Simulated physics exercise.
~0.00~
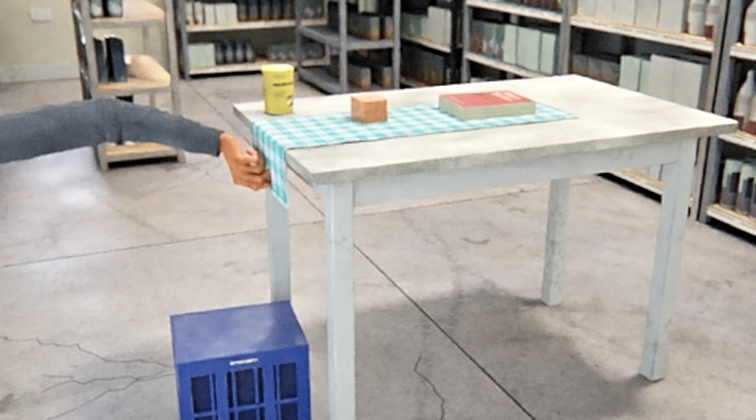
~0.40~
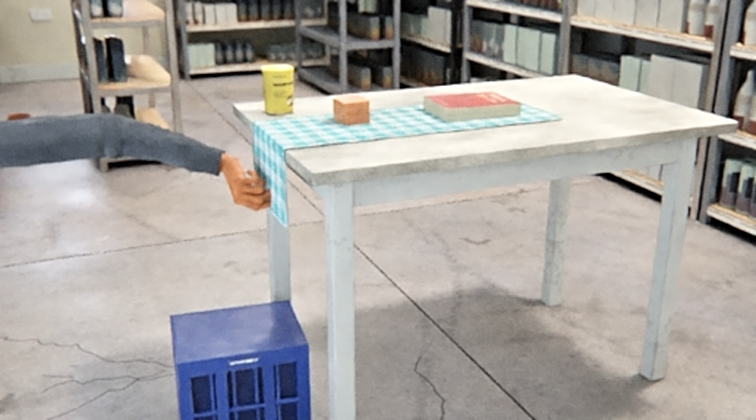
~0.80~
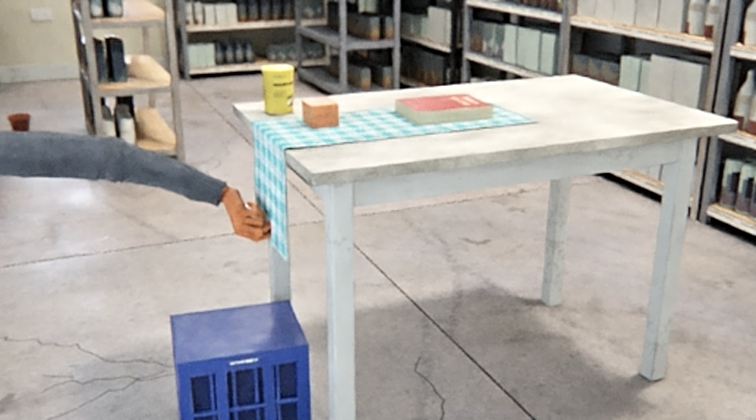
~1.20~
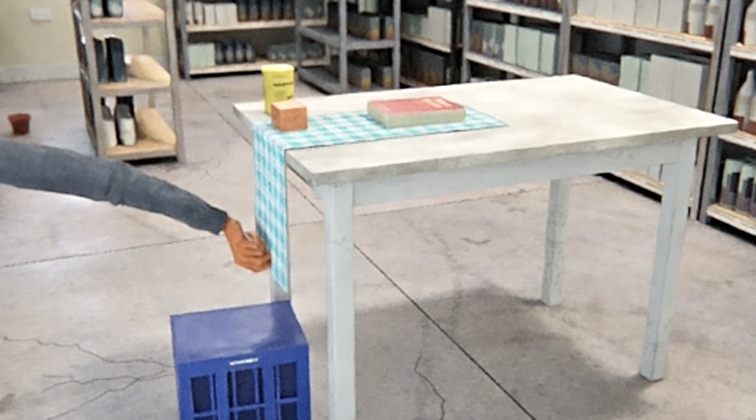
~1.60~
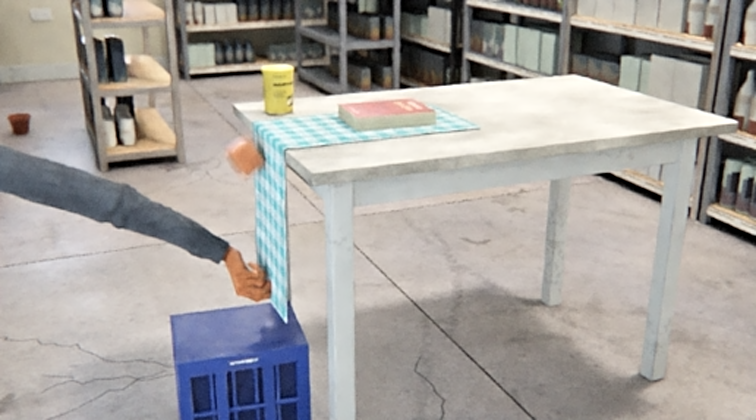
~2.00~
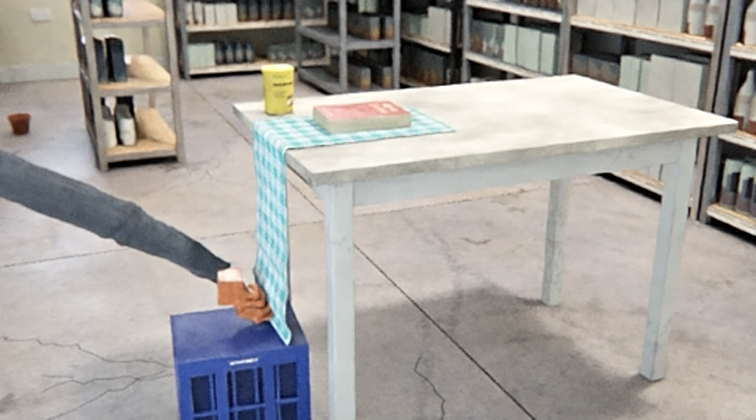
In a storeroom lined with shelves, a hand slowly pulled a turquoise checked cloth down over a table's left end, carrying a red book and an orange block along until the block fell off, while the yellow tin and book remained on top.
